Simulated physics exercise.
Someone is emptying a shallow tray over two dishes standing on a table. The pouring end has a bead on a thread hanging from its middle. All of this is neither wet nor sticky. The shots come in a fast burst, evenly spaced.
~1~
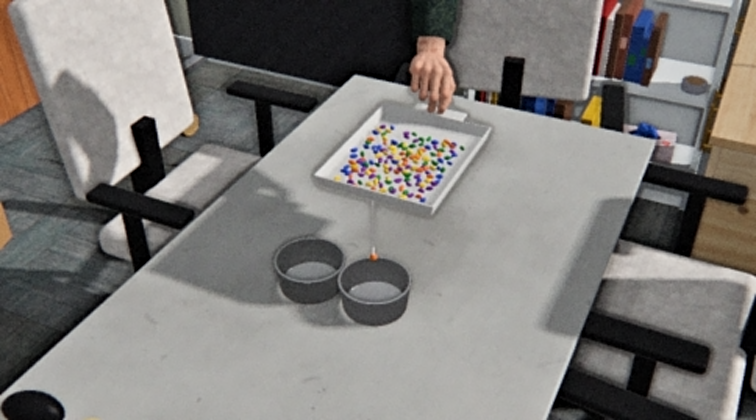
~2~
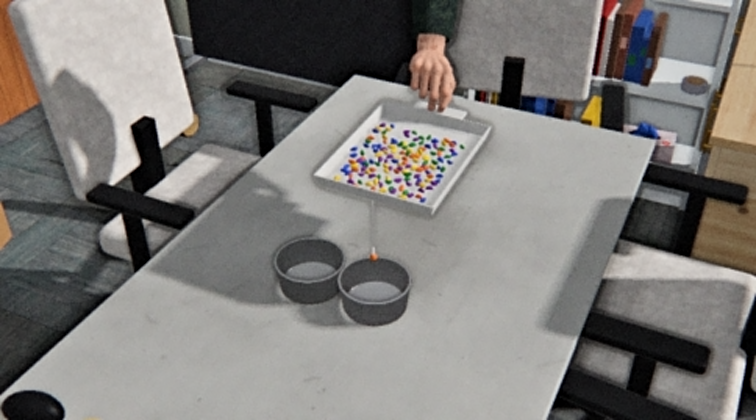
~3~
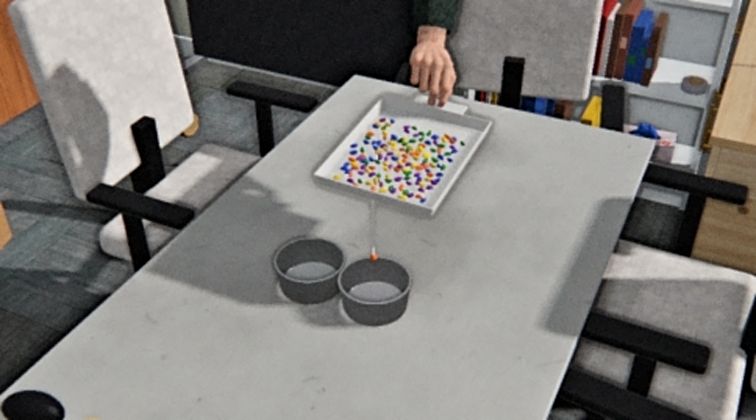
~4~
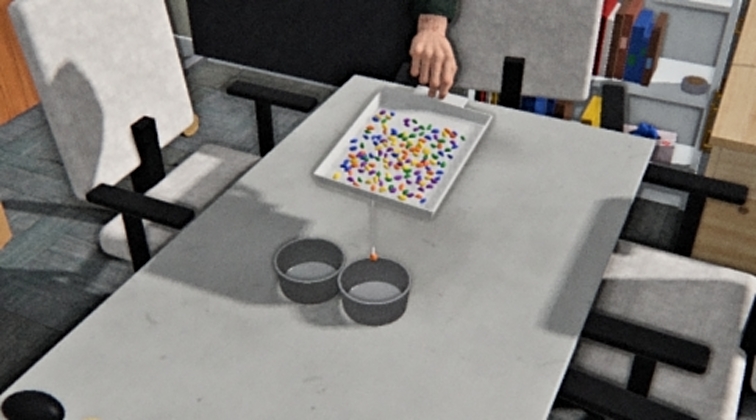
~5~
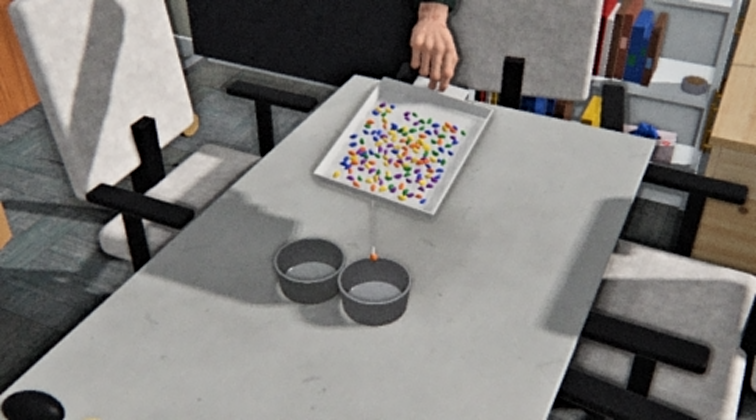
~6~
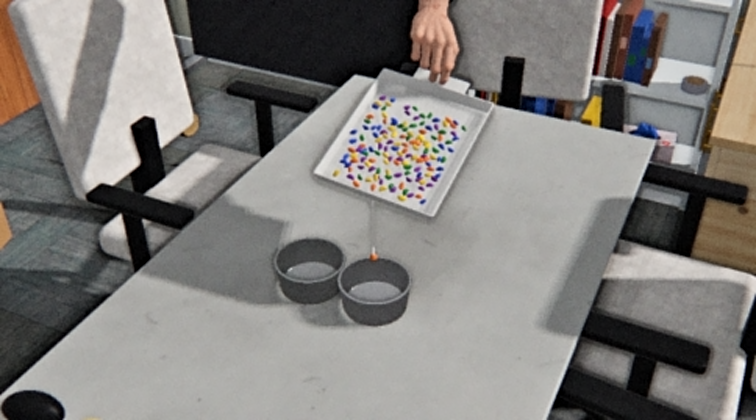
Hand tilting a shallow white tray of colourful jelly beans slightly toward its right corner above two dark dishes on a table.
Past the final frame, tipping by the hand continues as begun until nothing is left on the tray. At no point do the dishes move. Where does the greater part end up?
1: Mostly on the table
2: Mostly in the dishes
1.
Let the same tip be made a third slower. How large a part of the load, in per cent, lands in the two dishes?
I'd expect near 40 per cent.
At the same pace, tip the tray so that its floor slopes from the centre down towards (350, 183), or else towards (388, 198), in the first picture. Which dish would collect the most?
Outcome one: The left side; outcome two: The right side.
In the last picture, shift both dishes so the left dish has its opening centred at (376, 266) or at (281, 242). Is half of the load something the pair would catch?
At place one in excess of half; at place two not up to half.
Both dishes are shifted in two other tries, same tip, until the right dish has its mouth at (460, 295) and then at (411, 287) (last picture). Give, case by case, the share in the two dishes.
70 per cent the first time, 90 per cent the second time.
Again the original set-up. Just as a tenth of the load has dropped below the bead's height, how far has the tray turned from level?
The angle is around 100°.
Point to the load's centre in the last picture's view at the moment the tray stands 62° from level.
The load is centred about (402, 179).
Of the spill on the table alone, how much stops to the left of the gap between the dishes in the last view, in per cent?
It comes to 0 per cent or so.
Just after the last frame, tray tipped steeply; every one on the tray.
A moment on, tray tipped past a quarter turn; roughly two thirds on the tray; just a few in the right dish; about a tenth outside both; roughly a quarter in the air.
Further on, tray tipped past a quarter turn; roughly a third in the right dish; roughly two thirds outside both.
When it is over, tray tipped past a quarter turn; roughly a third in the right dish; not one in the left dish; roughly two thirds outside both.
